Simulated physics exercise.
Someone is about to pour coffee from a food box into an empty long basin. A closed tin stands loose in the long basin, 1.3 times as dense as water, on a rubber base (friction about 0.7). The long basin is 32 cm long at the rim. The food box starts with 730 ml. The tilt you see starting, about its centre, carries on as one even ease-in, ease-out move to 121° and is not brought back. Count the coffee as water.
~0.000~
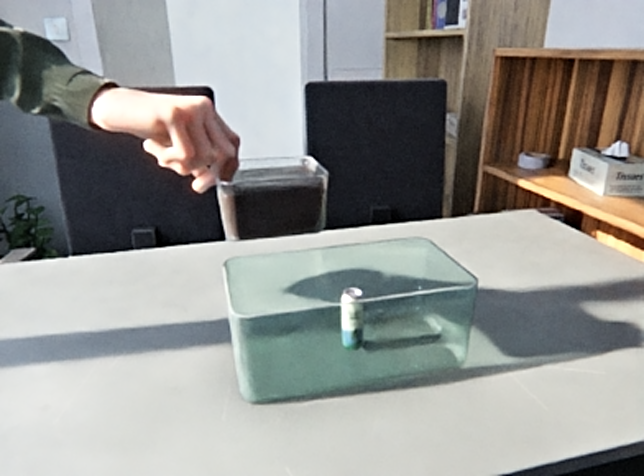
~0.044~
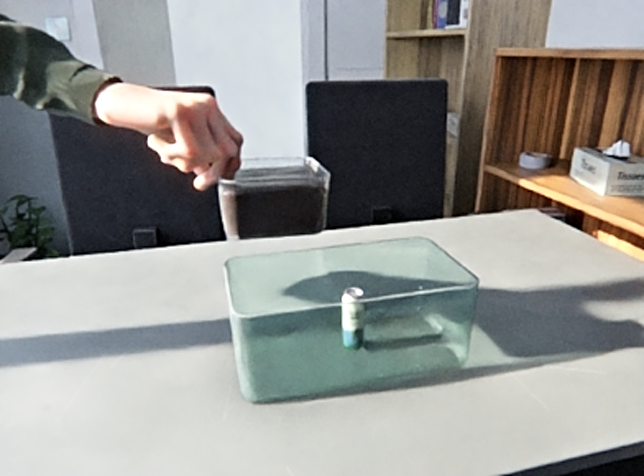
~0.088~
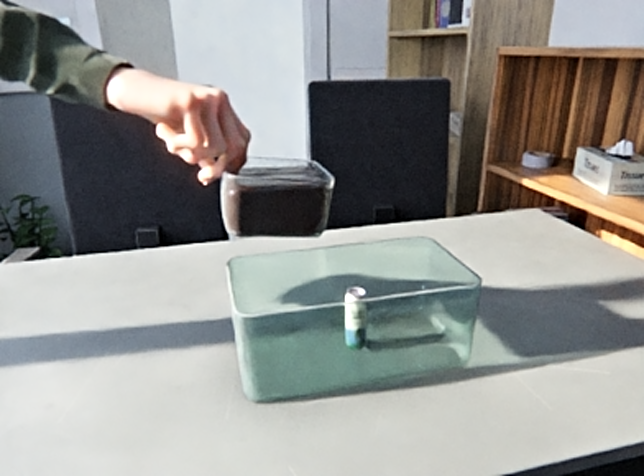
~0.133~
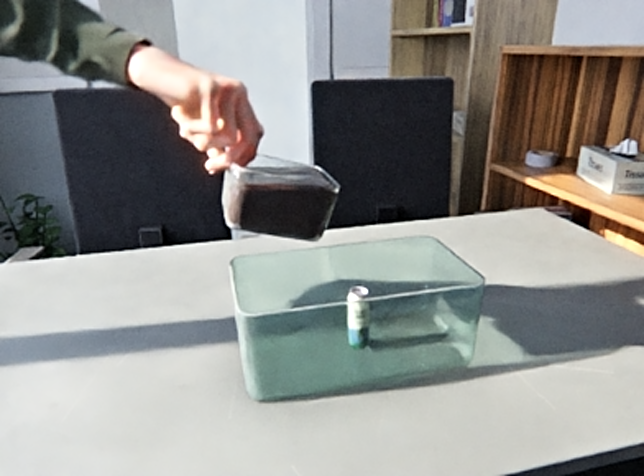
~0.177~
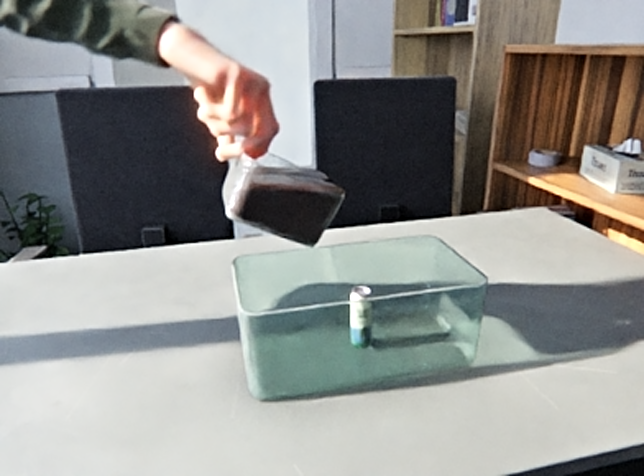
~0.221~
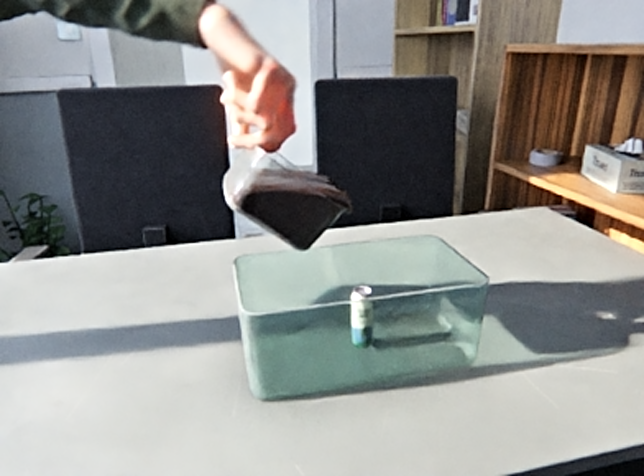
A hand held a clear box of dark liquid above a greenish see-through basin with a small can standing inside, then moved slightly right and tipped the box steeply down to the right.
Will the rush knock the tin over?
The tin stays up.
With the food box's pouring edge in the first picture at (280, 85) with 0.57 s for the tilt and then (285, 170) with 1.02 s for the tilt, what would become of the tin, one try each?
First it falls; then it keeps standing.
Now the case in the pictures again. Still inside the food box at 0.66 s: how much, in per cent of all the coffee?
About 0 per cent.
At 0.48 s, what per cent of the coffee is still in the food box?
About 10 per cent.
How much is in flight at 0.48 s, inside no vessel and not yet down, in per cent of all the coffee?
About 26 per cent.
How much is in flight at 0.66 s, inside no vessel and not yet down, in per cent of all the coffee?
Near 3 in a hundred.
After 0.48 s the tilt is 113° and 10 per cent is still to pour; the tin stands where it began.
After 0.66 s the tilt is 121° and 0 per cent is still to pour; the tin leans 5°.
After 0.86 s the tilt is 121° and 0 per cent is still to pour; the tin stands where it began.
After 1.07 s the tilt is 121° and 0 per cent is still to pour; the tin stands where it began.
In the end the tin stands where it began.
